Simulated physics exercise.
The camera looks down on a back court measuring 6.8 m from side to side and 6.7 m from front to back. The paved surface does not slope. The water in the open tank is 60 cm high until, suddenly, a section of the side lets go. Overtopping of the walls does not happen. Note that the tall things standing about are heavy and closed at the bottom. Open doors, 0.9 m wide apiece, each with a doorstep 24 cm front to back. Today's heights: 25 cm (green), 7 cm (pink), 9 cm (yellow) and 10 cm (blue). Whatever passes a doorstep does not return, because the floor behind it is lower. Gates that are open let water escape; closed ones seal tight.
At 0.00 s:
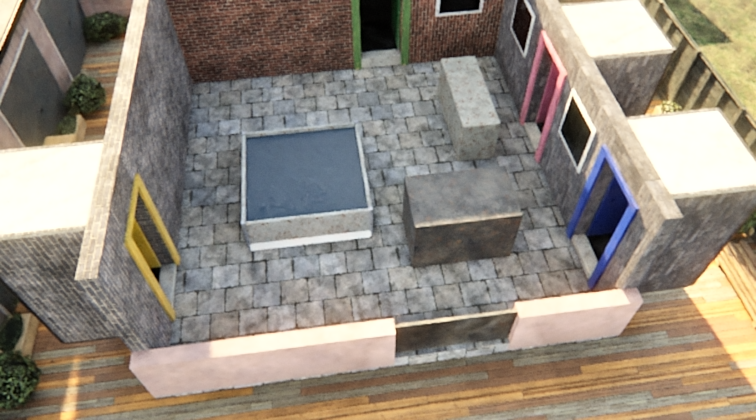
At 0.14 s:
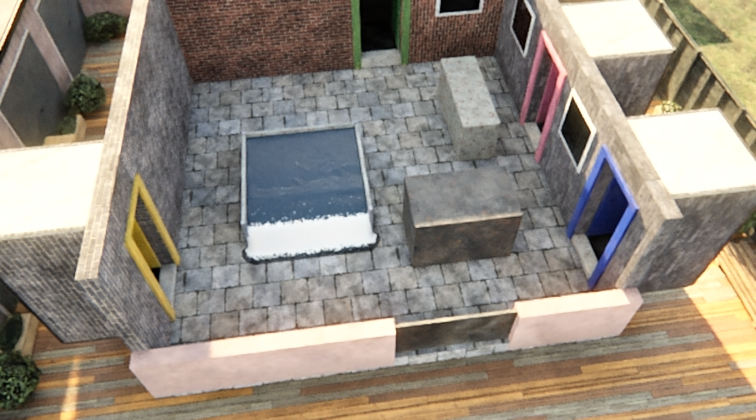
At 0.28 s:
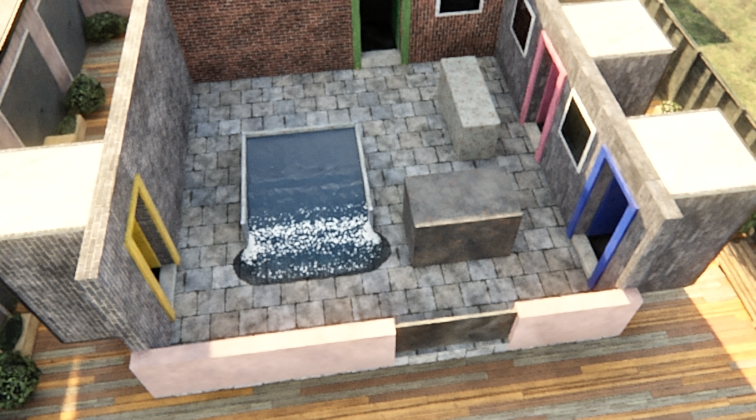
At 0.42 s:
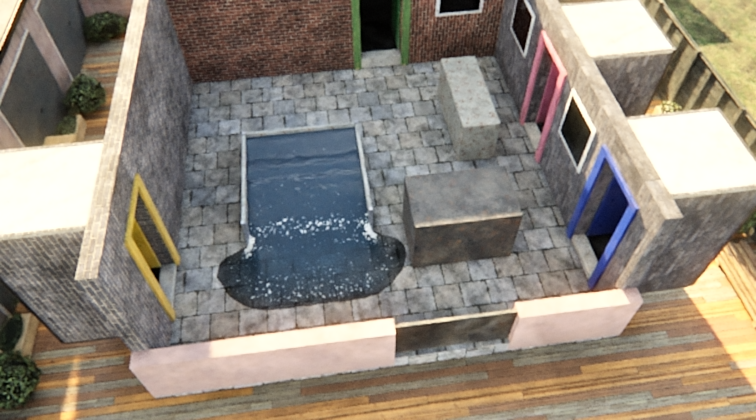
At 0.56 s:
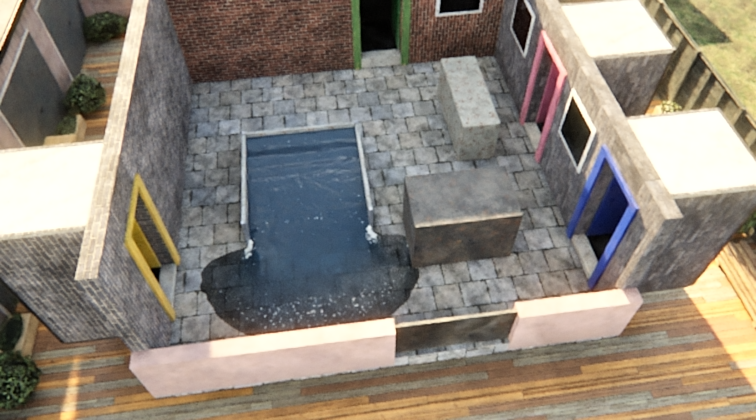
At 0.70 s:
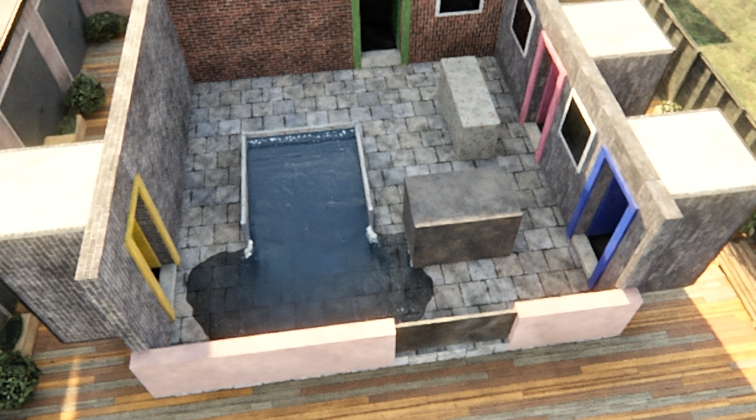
Water bursts through the near side of a rectangular open tank left of centre in a grey-paved walled court, seen from a fixed, high viewpoint. A yellow door frame stands at left, a green one at the back, pink and blue ones at right, beside two grey blocks. White froth drops onto the paving, then a dark sheet spreads forward and sideways to the low pink front wall as the tank's level sinks slightly.
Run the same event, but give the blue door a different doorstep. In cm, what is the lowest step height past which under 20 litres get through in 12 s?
Close to 19 cm is just enough.
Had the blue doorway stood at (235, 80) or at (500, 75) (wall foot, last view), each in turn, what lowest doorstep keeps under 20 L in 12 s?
About 12.5 cm for the first and 7.5 cm for the second.
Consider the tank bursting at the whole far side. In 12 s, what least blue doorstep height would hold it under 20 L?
About 8.0 cm.
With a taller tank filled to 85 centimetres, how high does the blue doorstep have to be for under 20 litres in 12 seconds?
In that case, roughly 29 cm.
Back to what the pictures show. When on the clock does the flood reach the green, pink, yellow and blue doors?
The green door gets it at 6.5 s, the pink door at 3.8 s, the yellow door at 0.9 s and the blue door at 2.4 s.
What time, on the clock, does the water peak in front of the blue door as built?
That happens close to 3.6 s on the clock.
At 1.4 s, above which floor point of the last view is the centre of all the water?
I'd say around (310, 241).
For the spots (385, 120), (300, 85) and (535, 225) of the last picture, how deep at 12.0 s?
About 7, 3 and 4 cm respectively.
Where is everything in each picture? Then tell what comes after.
In the first frame, still water, 60 cm deep, in the open tank at (304, 172); the blue door at (597, 225) is dry.
In the second frame, the gap is at (310, 231), the front 0.3 m out at (253, 259); the back of the open tank holds 60 cm.
In the third frame, the front is at (278, 280), 0.8 m from the gap at (310, 232); 1.6 m2 of floor is wet, 60 cm left at the back.
In the fourth frame, water pours out at (310, 233) and has run 1.2 m, to (264, 304); about 9 cm deep outside, 60 cm at the back.
In the fifth frame, the gap is at (311, 233), the front 1.8 m out at a hidden place; the back of the open tank holds 58 cm.
In the sixth frame, the front is at a hidden place, 2.2 m from the gap at (311, 234); 6.5 m2 of floor is wet, 52 cm left at the back; 2.7 m in a straight line remain to the blue door at (597, 225).
After 1.4 s water covers 20 % of the floor, deepest (40 cm) near (312, 343); it has not reached the blue door.
After 3.0 s water covers 40 % of the floor, deepest (35 cm) near (168, 373); 18 cm at the blue door, 6 litres in over its 10 cm doorstep.
After 12.0 s water covers 100 % of the floor, deepest (10 cm) near (432, 208); 6 cm at the blue door, 147 litres in over its 10 cm doorstep.
At the blue door as built, the water arrived by 2.5 s and peaked near 24 cm at 3.6 s.
With a doorstep of 16 cm, 49 litres would have come in within the 12 s; with 22 cm, 8 litres. So under 20 litres takes about 19 cm.
